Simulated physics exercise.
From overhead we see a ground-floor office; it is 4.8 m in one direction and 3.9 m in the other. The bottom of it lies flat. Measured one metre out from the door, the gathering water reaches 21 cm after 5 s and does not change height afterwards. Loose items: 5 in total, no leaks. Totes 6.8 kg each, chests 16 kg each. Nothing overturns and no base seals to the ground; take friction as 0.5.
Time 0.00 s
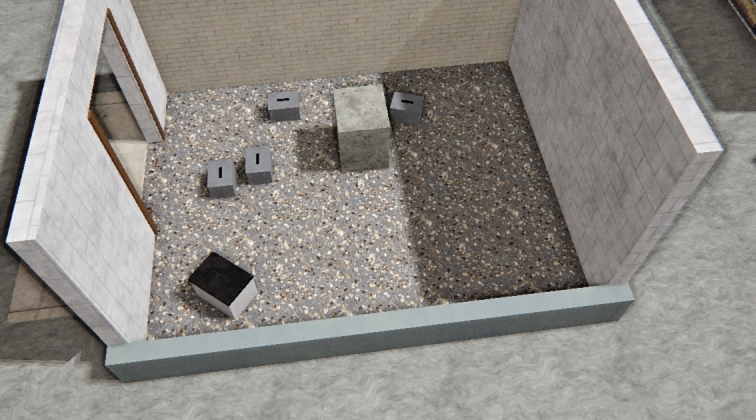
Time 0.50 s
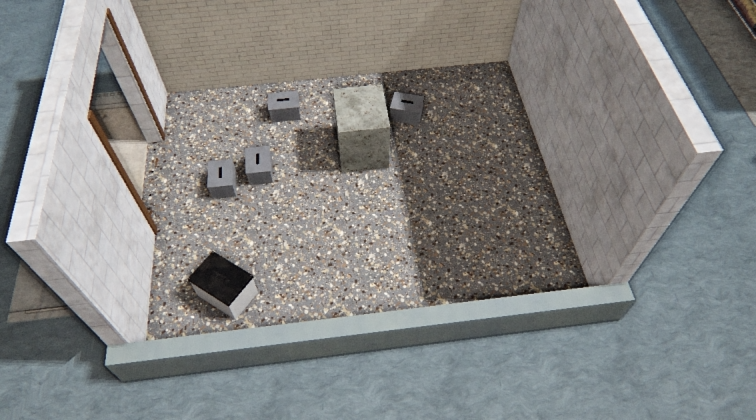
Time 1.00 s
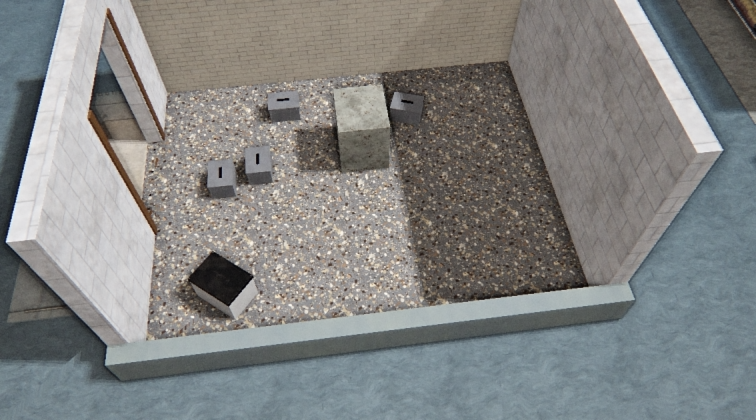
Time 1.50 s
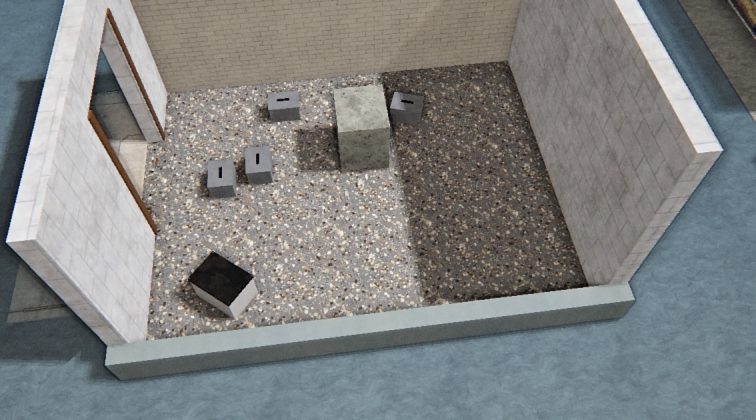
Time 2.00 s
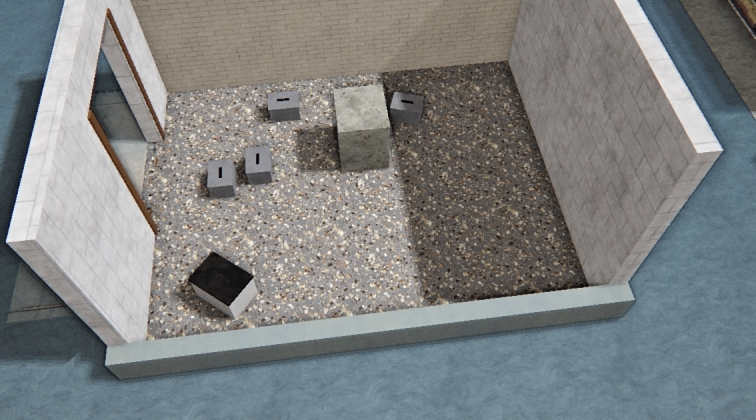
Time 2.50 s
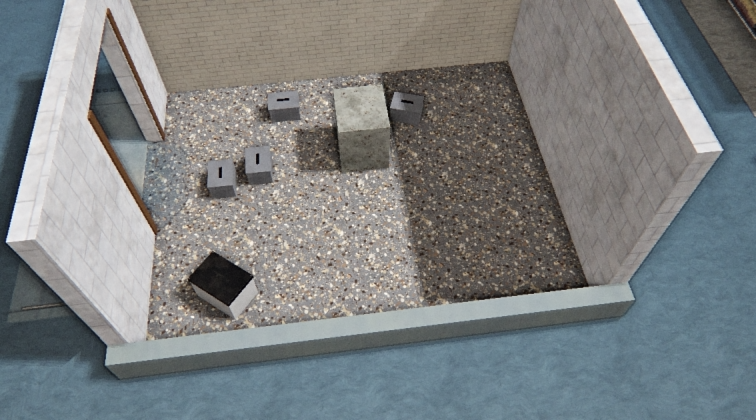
The clip opens on an overhead view of a walled room with a speckled floor, a few grey boxes and a taller block, dry ground outside. Bluish water then covers the ground around it, spreads into the doorway on the left and edges onto the floor inside, while the boxes stay still.
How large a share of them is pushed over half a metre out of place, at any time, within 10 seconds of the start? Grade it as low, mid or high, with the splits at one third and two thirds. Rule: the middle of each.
Grade: Mid, one to two thirds.
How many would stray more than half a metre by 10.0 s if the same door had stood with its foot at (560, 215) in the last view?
In that case 2 of them.
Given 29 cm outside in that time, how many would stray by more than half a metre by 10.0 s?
You'd get 3 in that case.
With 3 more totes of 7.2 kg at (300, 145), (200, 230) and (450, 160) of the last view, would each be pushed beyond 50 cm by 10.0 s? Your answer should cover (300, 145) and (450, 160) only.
One by one: Above; below.
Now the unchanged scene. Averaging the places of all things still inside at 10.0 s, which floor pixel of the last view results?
Somewhere near (411, 205).
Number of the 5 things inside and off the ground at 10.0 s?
The number is 3.
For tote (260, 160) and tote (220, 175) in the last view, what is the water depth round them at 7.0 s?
Roughly 10 and 4 cm.
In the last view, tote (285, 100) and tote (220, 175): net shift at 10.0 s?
In turn: 300 cm, 300 cm.
After 3.5 s 0 of 5 are over 50 cm from their spots; 0 afloat.
After 4.5 s 1 of 5 are over 50 cm from their spots; 0 afloat.
After 7.0 s 3 of 5 are over 50 cm from their spots; 2 afloat.
After 10.0 s 3 of 5 are over 50 cm from their spots, and 3 have been at some point; 3 afloat.
